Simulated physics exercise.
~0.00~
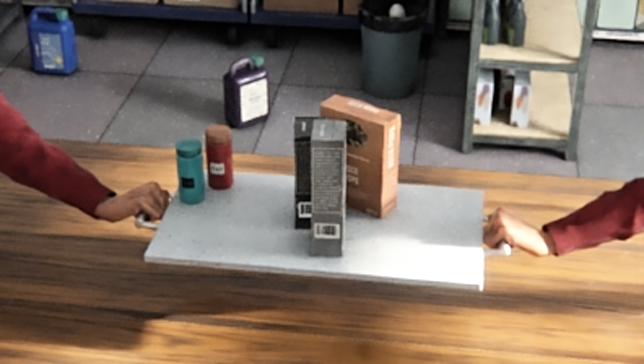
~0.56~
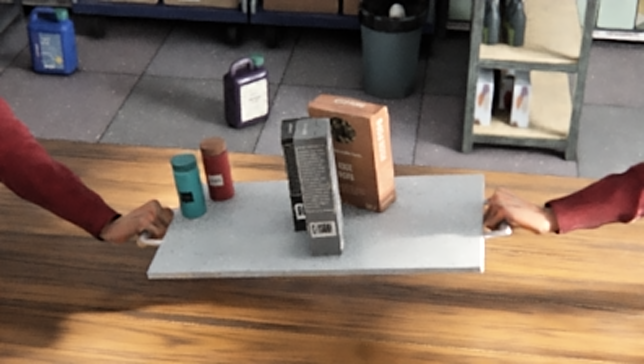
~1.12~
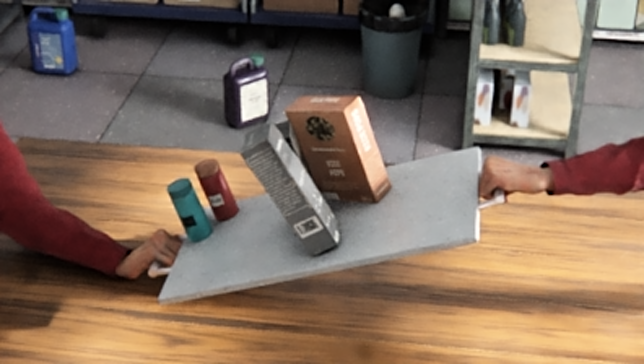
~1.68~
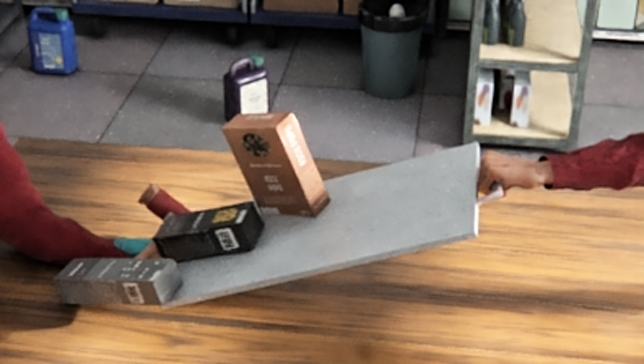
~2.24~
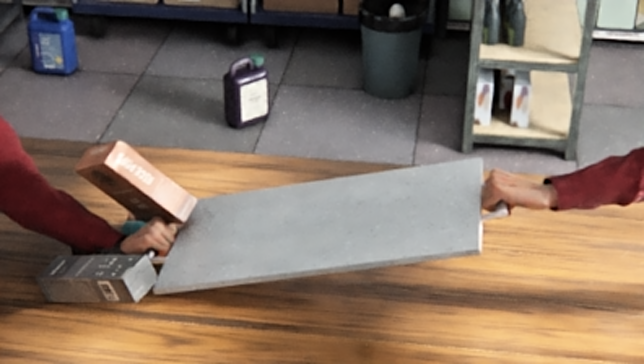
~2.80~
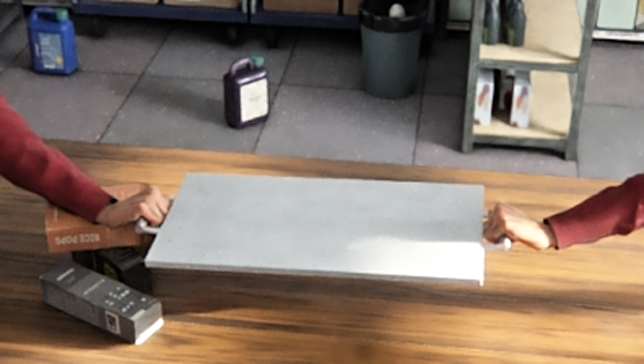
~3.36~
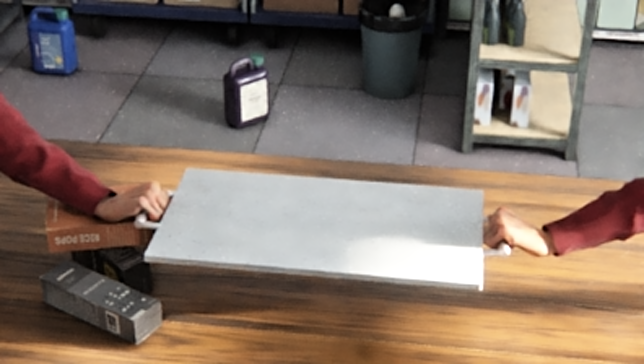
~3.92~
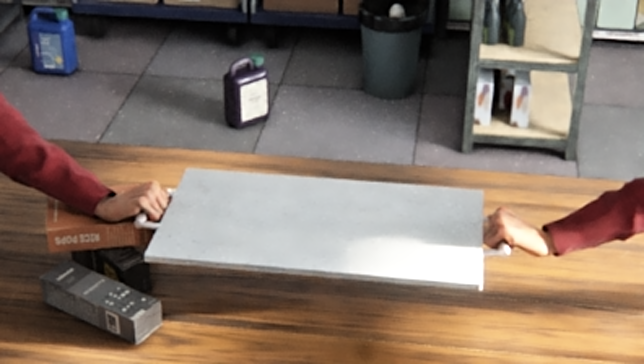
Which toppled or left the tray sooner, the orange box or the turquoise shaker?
The turquoise shaker went first, while the orange box was still leaning on the tilted tray.
